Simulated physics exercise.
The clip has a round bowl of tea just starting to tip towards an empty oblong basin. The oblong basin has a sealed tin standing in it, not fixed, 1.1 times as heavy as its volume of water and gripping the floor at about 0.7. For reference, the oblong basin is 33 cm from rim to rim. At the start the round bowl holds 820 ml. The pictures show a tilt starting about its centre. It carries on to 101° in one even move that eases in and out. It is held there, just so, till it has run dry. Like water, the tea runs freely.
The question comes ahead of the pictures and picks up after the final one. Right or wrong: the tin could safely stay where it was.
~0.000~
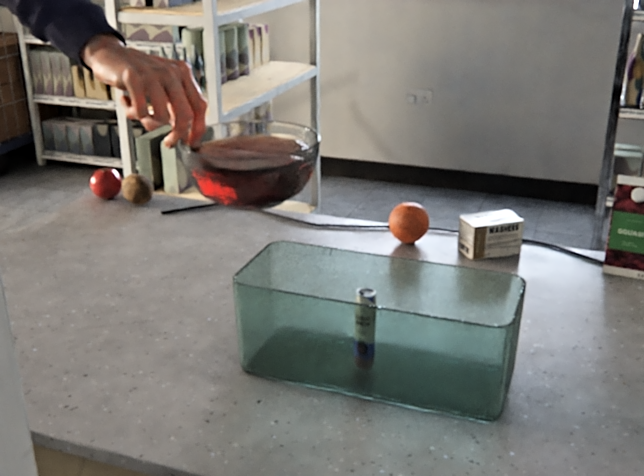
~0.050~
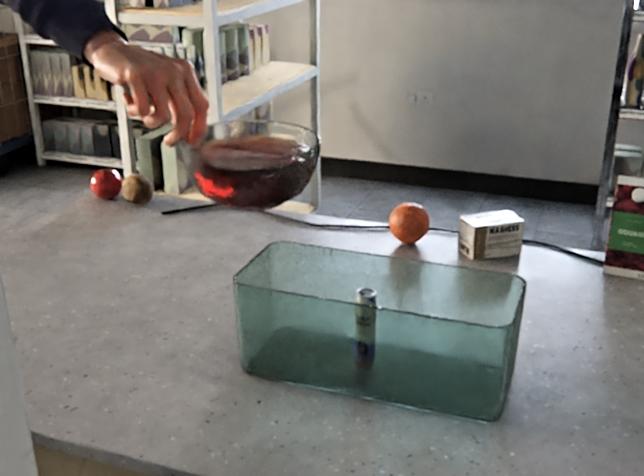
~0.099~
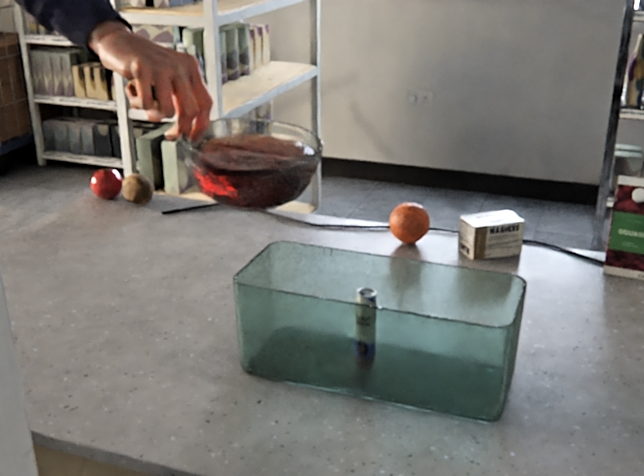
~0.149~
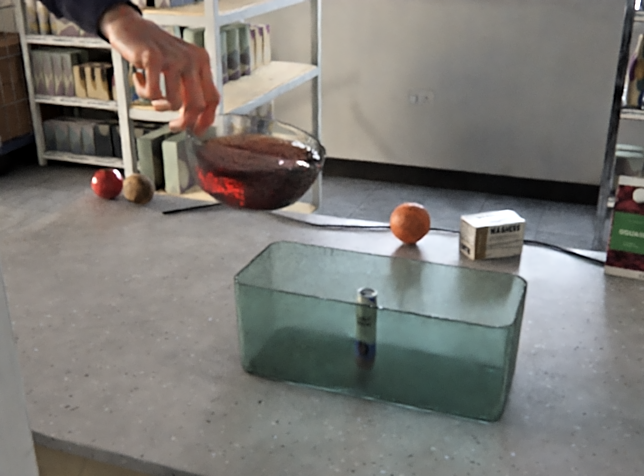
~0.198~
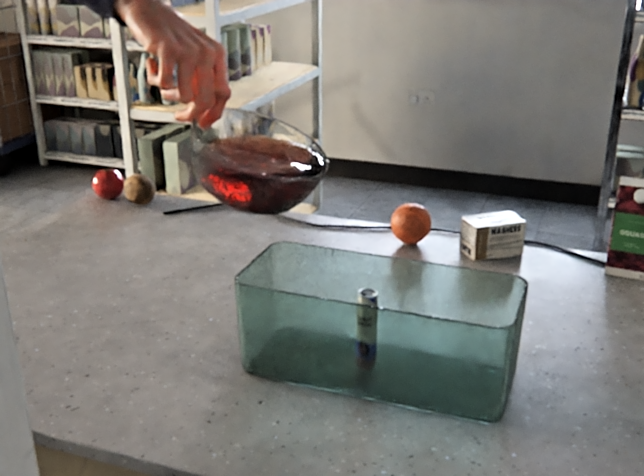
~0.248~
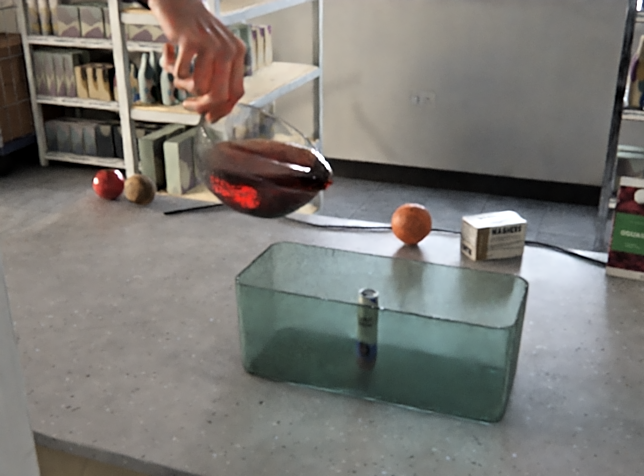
Wrong, it goes over.
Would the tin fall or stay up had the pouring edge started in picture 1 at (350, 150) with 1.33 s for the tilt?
It does not tip.
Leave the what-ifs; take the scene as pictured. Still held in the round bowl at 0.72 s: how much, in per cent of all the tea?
What remains is about 1 percent of it all.
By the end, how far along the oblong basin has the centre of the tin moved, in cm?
About 8.5 cm.
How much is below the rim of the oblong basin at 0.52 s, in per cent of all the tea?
I'd estimate some 48 percent of the liquid.
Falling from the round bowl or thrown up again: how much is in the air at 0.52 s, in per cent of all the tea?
About 34 per cent.
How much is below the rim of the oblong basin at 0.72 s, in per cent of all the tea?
Close to 96 in a hundred.
By 0.52 s the tilt is 90° and 17 per cent is still to pour; the tin stands where it began.
By 0.72 s the tilt is 101° and 1 per cent is still to pour; the tin leans 7°.
By 0.93 s the tilt is 101° and 0 per cent is still to pour; the tin lies on its side.
By 1.16 s the tilt is 101° and 0 per cent is still to pour; the tin lies on its side.
At rest the tin lies on its side.
